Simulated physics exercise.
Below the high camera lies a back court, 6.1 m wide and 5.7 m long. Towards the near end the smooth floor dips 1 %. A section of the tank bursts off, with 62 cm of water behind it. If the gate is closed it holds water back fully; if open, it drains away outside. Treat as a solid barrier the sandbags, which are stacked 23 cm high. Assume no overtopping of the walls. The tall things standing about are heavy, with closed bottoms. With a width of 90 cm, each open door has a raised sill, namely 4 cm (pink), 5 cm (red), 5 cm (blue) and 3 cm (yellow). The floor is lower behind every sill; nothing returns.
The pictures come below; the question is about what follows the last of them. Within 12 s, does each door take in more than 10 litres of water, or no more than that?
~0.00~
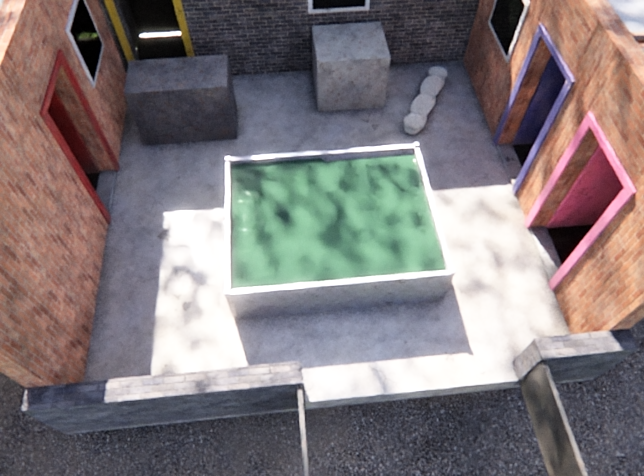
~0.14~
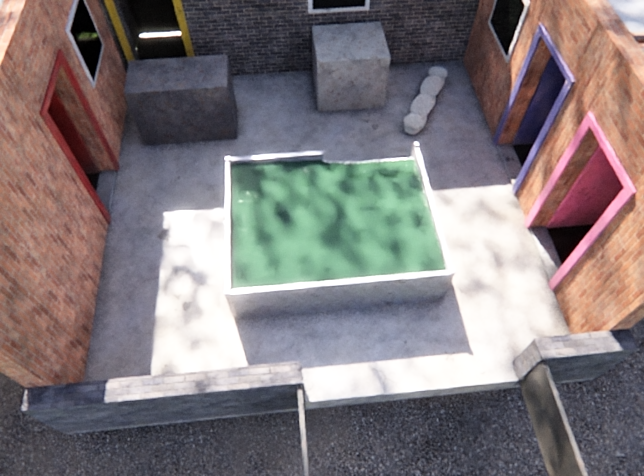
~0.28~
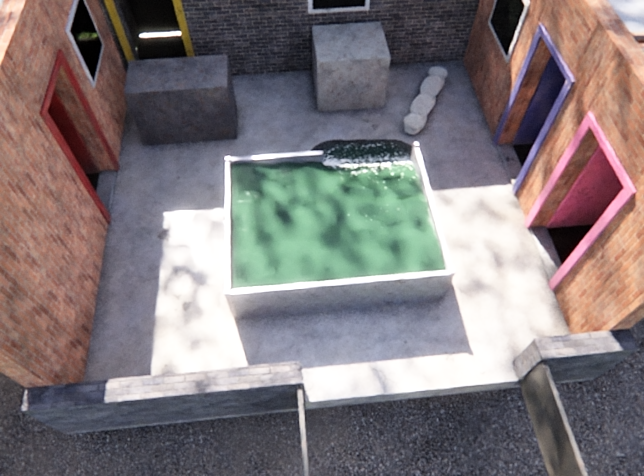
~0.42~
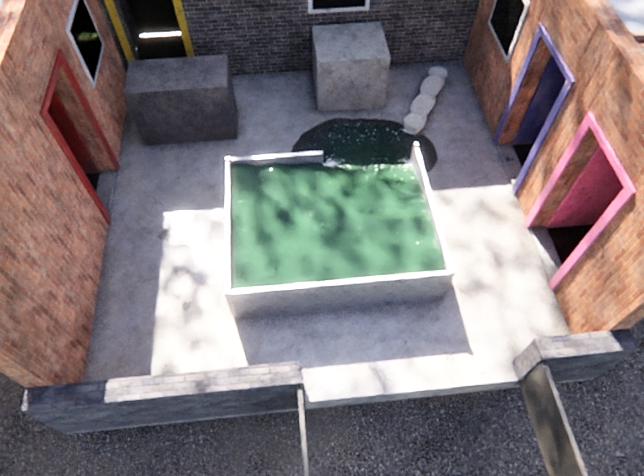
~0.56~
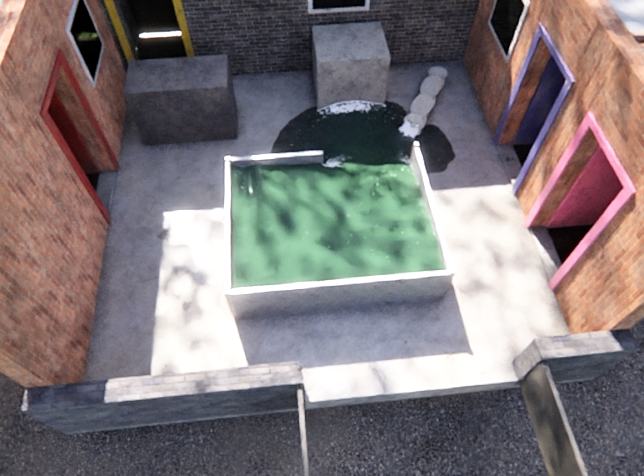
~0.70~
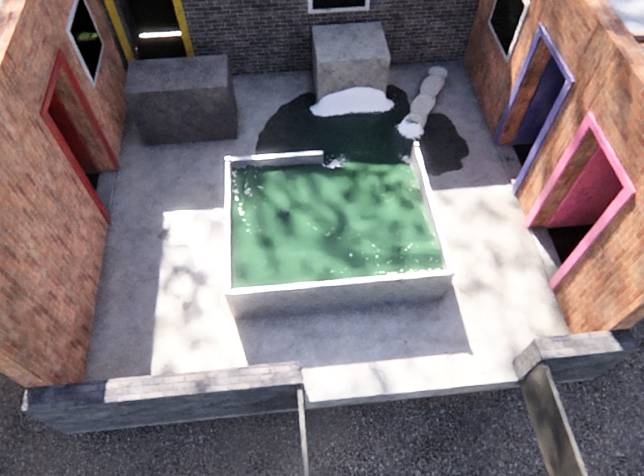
In that time the pink door takes in more, the red door takes in more, the blue door takes in more, the yellow door takes in more.
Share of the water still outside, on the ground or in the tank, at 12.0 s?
Around 72 percent of the water.
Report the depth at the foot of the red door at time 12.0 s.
Roughly 6.5 cm.
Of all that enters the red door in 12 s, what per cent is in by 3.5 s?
0 per cent, roughly.
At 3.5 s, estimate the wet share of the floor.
Close to 60 in a hundred.
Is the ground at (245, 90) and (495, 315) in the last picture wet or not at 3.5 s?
Soaked, untouched.
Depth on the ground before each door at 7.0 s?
Readings (cm): Pink = 5; red = 8; blue = 12; yellow = 10.
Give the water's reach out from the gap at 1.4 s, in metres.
Distance: Approx. 3.2 m.
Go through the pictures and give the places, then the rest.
The first frame shows the tank at (331, 215) is whole and still, 62 cm deep.
In the second frame, water pours out on the tank's far side and has run 0.7 m, to a hidden place; typically 9 cm deep outside, 62 cm at the tank's back.
In the third frame, water pours out on the tank's far side and has run 1.0 m, to a hidden place; typically 11 cm deep outside, 62 cm at the tank's back.
In the fourth frame, water pours out on the tank's far side and has run 1.4 m, to (333, 123); typically 8 cm deep outside, 62 cm at the tank's back.
In the fifth frame, water pours out on the tank's far side and has run 1.8 m, to (385, 104); typically 8 cm deep outside, 62 cm at the tank's back.
In the sixth frame, water pours out on the tank's far side and has run 2.2 m, to (392, 89); typically 8 cm deep outside, 61 cm at the tank's back.
After 1.4 s water covers 25 % of the floor and is deepest (44 cm) near (359, 113); pink door not reached, red door not reached, blue door not reached, yellow door not reached.
After 2.2 s water covers 35 % of the floor and is deepest (42 cm) near (359, 113); pink door not reached, red door not reached, blue door 7 cm at the sill, 1 L in, yellow door 6 cm at the sill, 0 L in.
After 3.5 s water covers 60 % of the floor and is deepest (30 cm) near (399, 69); pink door 2 cm at the sill, 0 L in, red door 7 cm at the sill, 0 L in, blue door 13 cm at the sill, 15 L in, yellow door 7 cm at the sill, 9 L in.
After 7.0 s water covers 90 % of the floor and is deepest (17 cm) near (420, 140); pink door 5 cm at the sill, 9 L in, red door 8 cm at the sill, 19 L in, blue door 12 cm at the sill, 105 L in, yellow door 10 cm at the sill, 97 L in.
After 12.0 s water covers 95 % of the floor and is deepest (14 cm) near (81, 404); pink door 9 cm at the sill, 23 L in, red door 6 cm at the sill, 66 L in, blue door 8 cm at the sill, 165 L in, yellow door 6 cm at the sill, 172 L in.
